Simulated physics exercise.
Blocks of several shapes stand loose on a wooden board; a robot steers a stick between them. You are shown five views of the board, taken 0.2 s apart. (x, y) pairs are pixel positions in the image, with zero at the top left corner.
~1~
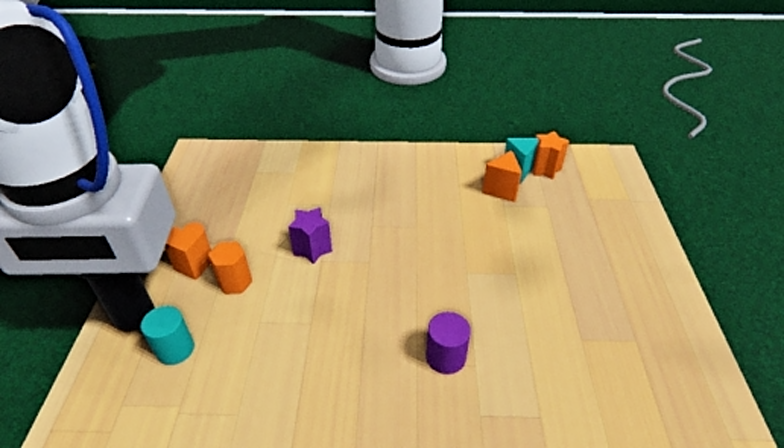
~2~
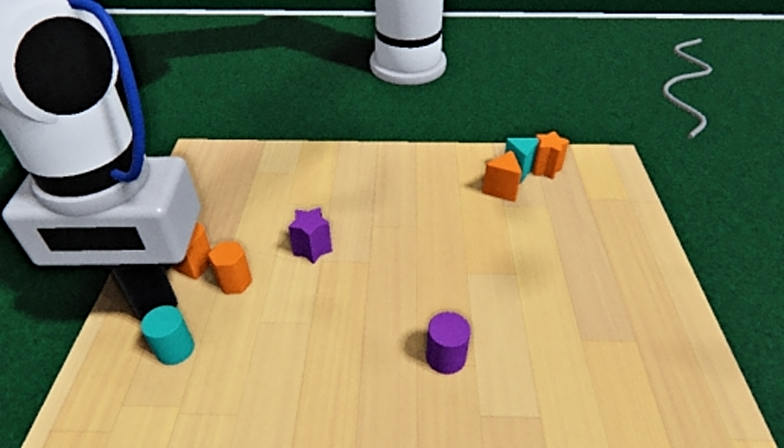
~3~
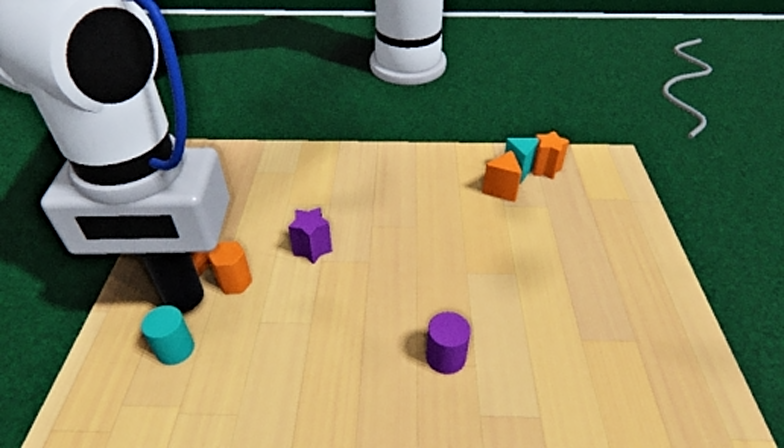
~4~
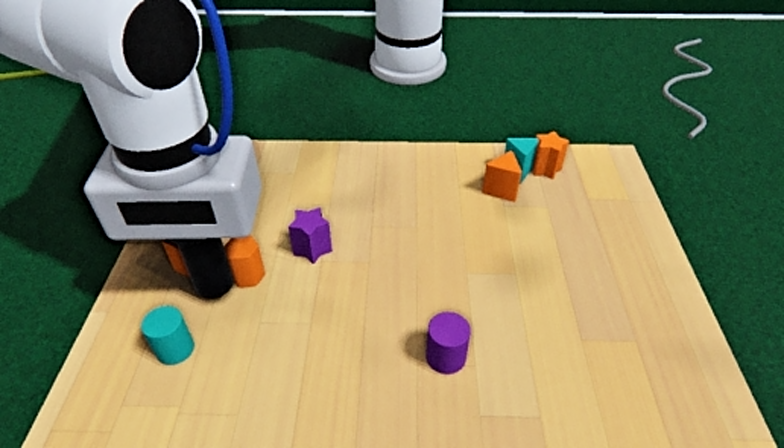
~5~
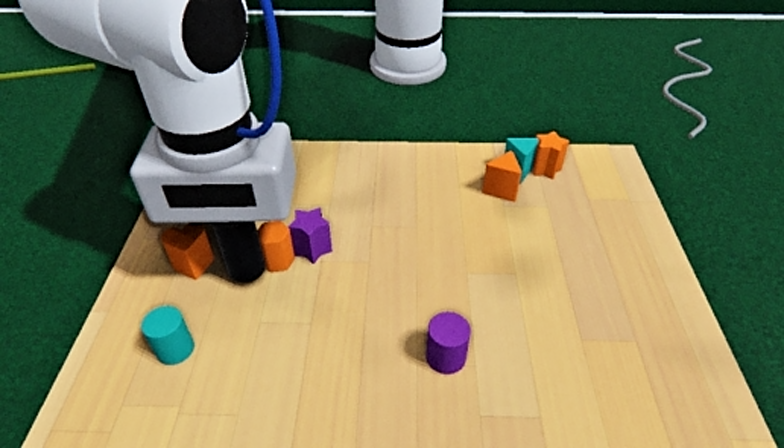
In the video, a robot arm moves its black stick rightward across a wooden board of colored blocks, passing in front of an orange block and then pushing the orange hexagonal block right, up beside the purple star.
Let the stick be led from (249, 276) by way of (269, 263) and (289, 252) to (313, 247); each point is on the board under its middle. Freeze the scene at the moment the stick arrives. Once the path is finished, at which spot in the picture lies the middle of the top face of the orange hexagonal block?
Located at (325, 197).
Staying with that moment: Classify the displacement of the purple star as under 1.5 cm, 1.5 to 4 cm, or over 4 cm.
It's set to move over 4 cm.
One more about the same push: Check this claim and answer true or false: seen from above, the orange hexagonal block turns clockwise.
That claim is false.
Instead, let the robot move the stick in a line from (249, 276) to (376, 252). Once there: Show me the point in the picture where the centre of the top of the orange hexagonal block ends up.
It should be at about (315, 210).
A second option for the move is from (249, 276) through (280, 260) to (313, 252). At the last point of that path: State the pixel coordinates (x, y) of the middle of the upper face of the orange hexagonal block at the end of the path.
The middle of the upper face of the orange hexagonal block will lie at about (324, 201) in the picture.
The first path, step by step. Halfway along, stick (278, 249); orange hexagonal block (302, 212); purple star (337, 208), turned 35° clockwise.
At the end, stick (311, 240); orange heart block not moved; orange hexagonal block (325, 197), turned 30° anticlockwise; purple star (352, 203), turned 80° clockwise.
